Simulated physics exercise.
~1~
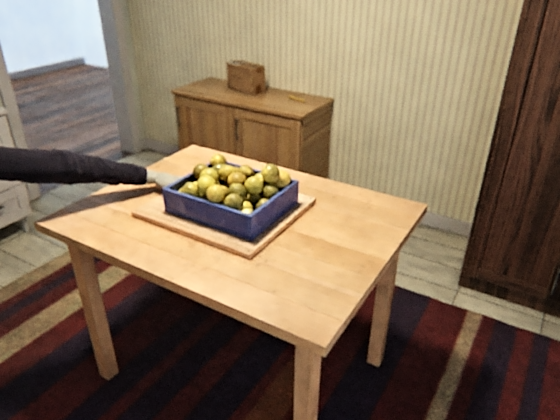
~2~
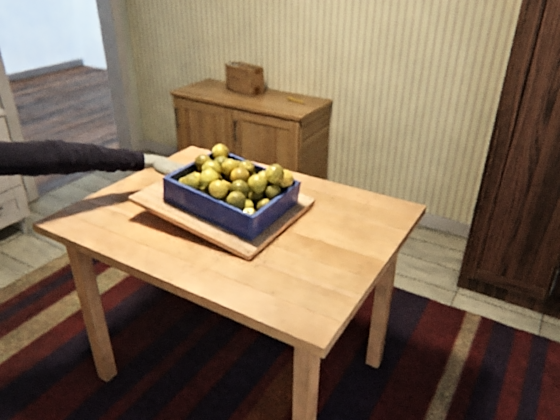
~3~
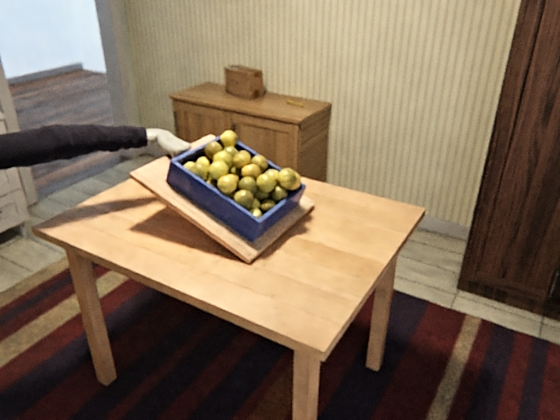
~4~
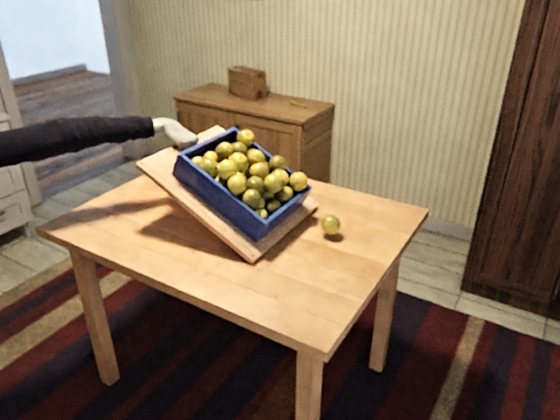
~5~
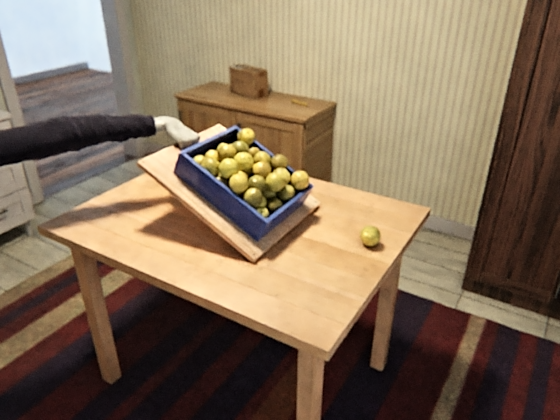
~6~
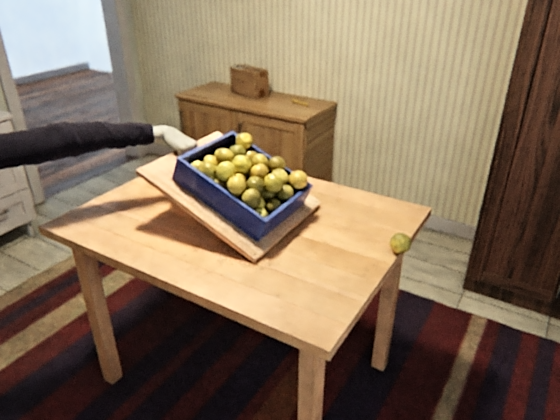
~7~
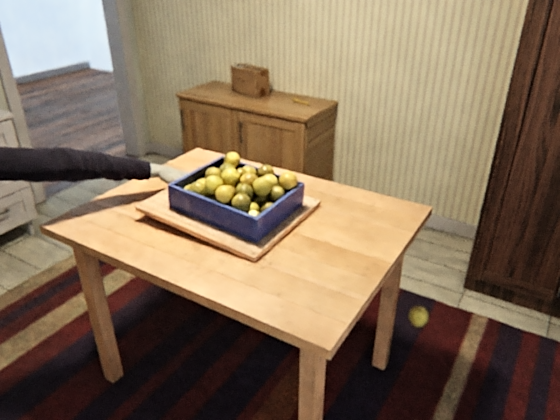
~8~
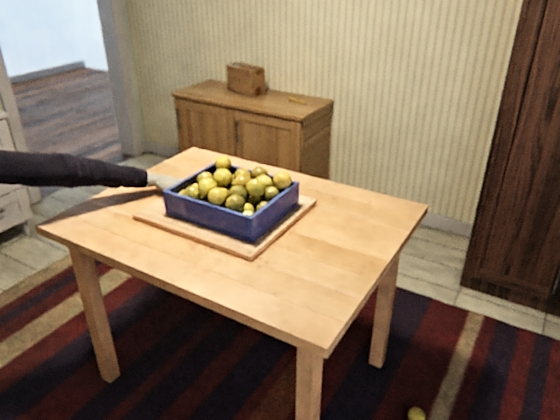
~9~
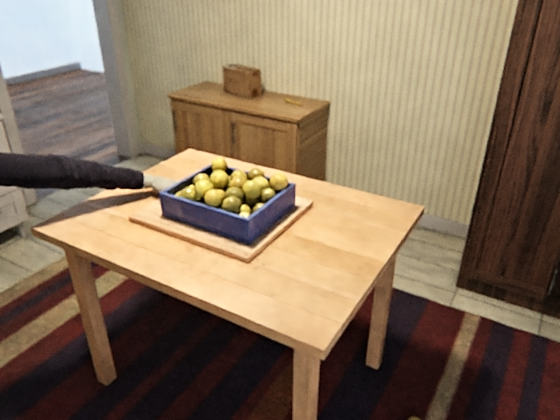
On a table, a hand tilts a crate of yellow apples, spilling one, then lowers it.
